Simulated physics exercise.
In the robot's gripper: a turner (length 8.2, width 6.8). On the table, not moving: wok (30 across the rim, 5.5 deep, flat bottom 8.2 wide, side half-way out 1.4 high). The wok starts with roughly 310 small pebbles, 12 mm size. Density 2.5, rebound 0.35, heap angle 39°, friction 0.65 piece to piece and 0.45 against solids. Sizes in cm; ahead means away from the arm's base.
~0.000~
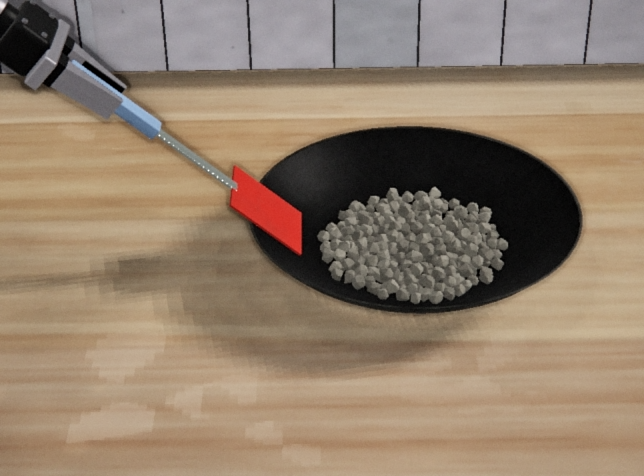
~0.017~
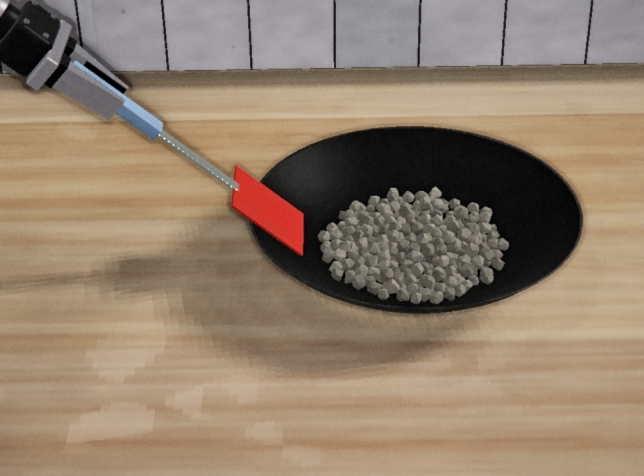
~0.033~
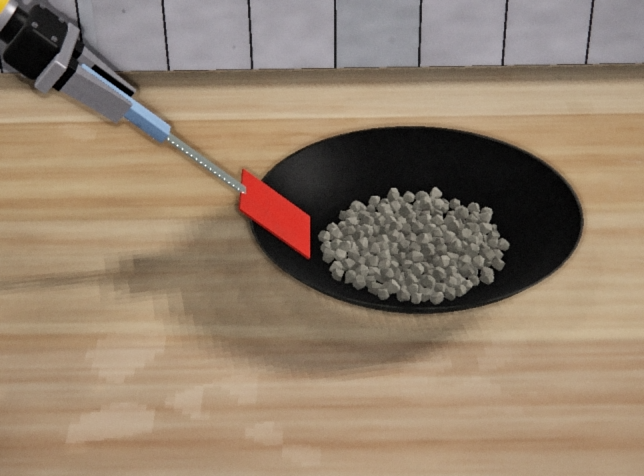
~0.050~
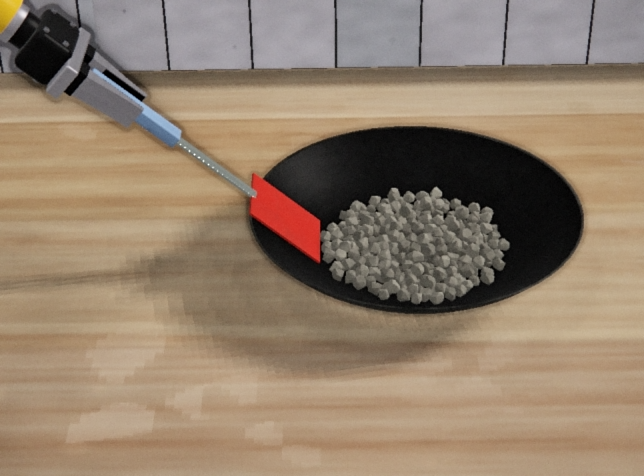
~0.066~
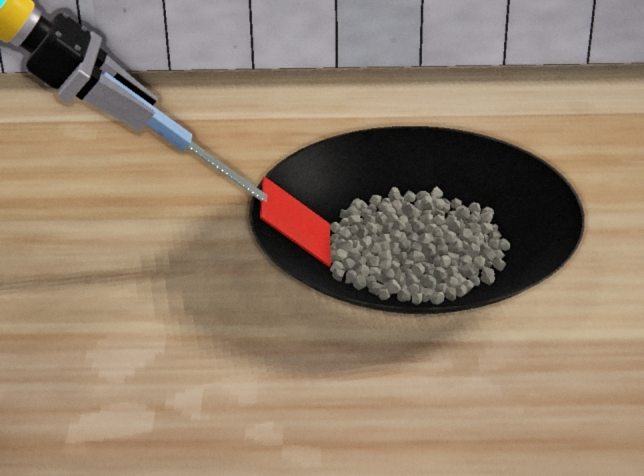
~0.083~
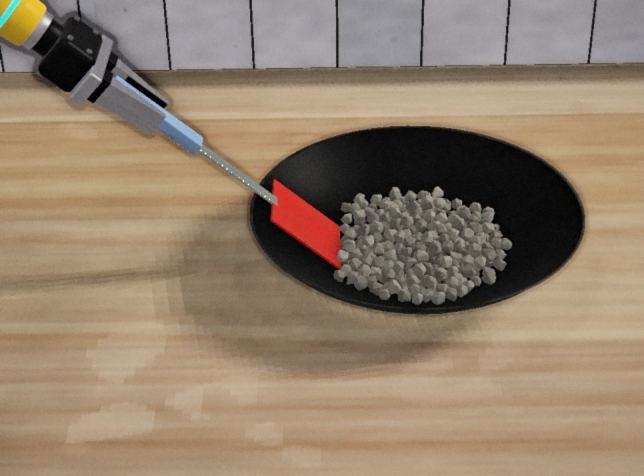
On a wooden table, a robot arm slides a red turner rightward into pebbles in a wok.
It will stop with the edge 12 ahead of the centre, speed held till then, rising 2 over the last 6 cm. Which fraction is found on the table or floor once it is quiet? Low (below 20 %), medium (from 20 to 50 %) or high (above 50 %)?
Answer: Medium; from 20 to 50 % of the small pebbles finish on the table or floor.
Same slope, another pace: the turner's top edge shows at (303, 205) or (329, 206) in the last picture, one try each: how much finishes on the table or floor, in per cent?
About 40 and 45 per cent.
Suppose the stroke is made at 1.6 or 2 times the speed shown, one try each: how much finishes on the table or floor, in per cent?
About 35 and 40 per cent.
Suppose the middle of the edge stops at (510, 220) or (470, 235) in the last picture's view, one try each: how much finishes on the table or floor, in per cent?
About 5 and 0 per cent.
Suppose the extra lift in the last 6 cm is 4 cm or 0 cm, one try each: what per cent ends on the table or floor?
About 20 and 25 per cent.
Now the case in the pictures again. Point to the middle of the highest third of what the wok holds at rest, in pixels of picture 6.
At about (493, 212).
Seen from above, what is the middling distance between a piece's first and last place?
Some 6 cm.
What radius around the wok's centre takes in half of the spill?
About 24 cm.
After 0.21 s, sloping 42°, highest piece 5 above the table; 307 in the wok.
After 0.34 s, sloping 42°, highest piece 8 above the table; 306 in the wok, 1 on the blade or in flight.
After 0.61 s, sloping 42°, highest piece 6 above the table; 212 in the wok, 92 on the table or floor, 3 on the blade or in flight.
After 1.66 s, sloping 42°, highest piece 6 above the table; 212 in the wok, 95 on the table or floor.
In the end, 212 in the wok, 95 on the table or floor. That is 31 % on the table or floor.
